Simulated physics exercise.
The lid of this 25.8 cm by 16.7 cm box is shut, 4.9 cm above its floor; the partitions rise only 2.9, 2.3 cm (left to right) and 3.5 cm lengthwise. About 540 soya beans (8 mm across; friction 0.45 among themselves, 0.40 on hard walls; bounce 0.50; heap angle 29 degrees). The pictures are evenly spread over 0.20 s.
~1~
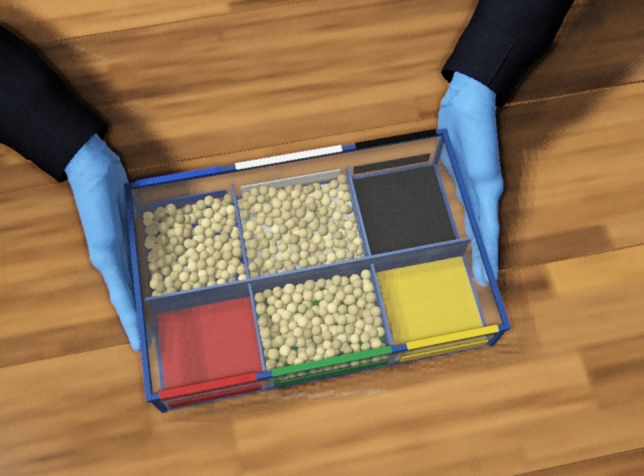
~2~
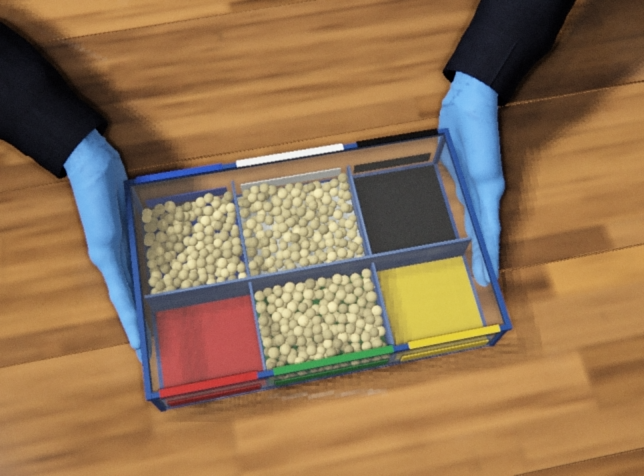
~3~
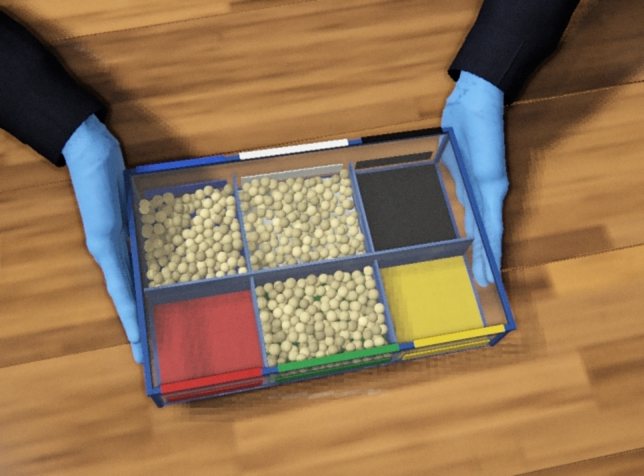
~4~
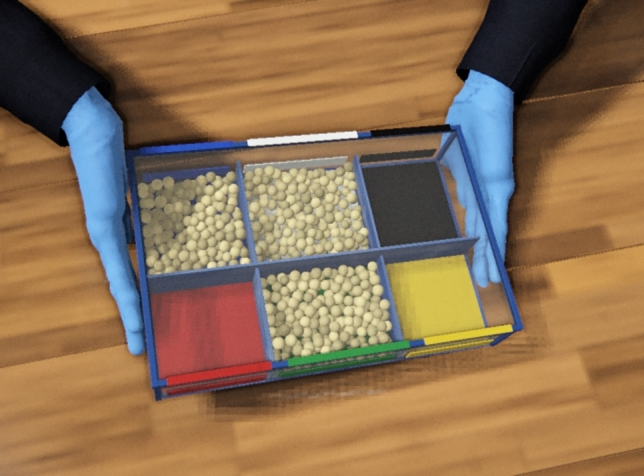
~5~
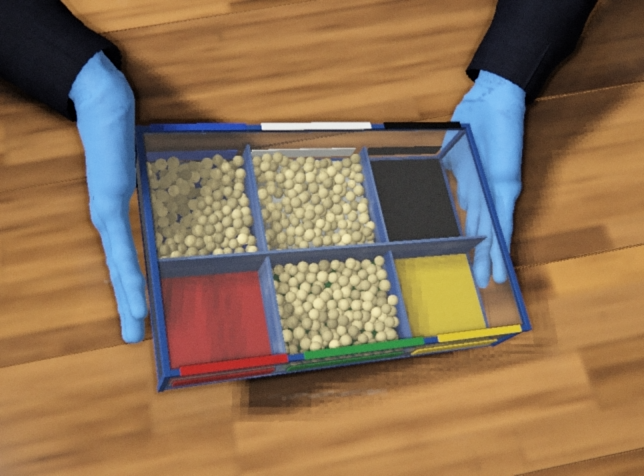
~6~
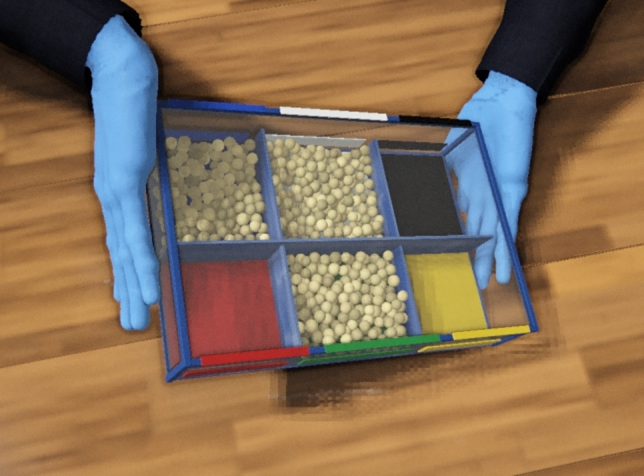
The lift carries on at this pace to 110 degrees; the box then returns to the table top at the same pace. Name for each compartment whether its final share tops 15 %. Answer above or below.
Red below, blue below, green below, yellow above, white below, black above.
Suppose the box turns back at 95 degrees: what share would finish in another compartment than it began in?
About 90 per cent.
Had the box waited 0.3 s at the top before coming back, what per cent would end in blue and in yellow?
Then: Blue 0; yellow 45.
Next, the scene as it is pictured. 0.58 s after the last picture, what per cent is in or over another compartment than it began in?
Roughly 70 per cent.
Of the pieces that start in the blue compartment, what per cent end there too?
Roughly 10 per cent.
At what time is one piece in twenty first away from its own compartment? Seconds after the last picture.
At about 0.35 s.
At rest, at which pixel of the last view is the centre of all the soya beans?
Near (425, 251).
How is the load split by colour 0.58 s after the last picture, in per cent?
Red 0, blue 15, green 10, yellow 30, white 15, black 25.
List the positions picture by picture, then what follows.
The first frame shows box tilt 0 degrees, front corners at (152, 395) and (504, 325); blue 30 %, green 35 %, white 35 %.
The second frame shows box tilt 1 degrees, front corners at (152, 394) and (505, 325).
The third frame shows box tilt 4 degrees, front corners at (153, 389) and (509, 325), lowest corner right front.
The fourth frame shows box tilt 10 degrees, front corners at (158, 381) and (516, 325), lowest corner right front.
The fifth frame shows box tilt 17 degrees, front corners at (170, 371) and (524, 326), lowest corner right front.
The sixth frame shows box tilt 24 degrees, front corners at (190, 360) and (532, 327), lowest corner right front; blue 30 %, green 35 %, white 35 %.
Then, 0.58 s after the last picture, tilt 109 degrees; blue 15 %, green 10 %, yellow 30 %, white 15 %, black 25 %.
Then, 0.96 s after the last picture, tilt 47 degrees; yellow 45 %, white 5 %, black 45 %.
Then, 1.44 s after the last picture, tilt 0 degrees; yellow 45 %, white 5 %, black 45 %.
In the end, red 0 %, blue 0 %, green 0 %, yellow 45 %, white 5 %, black 45 %.
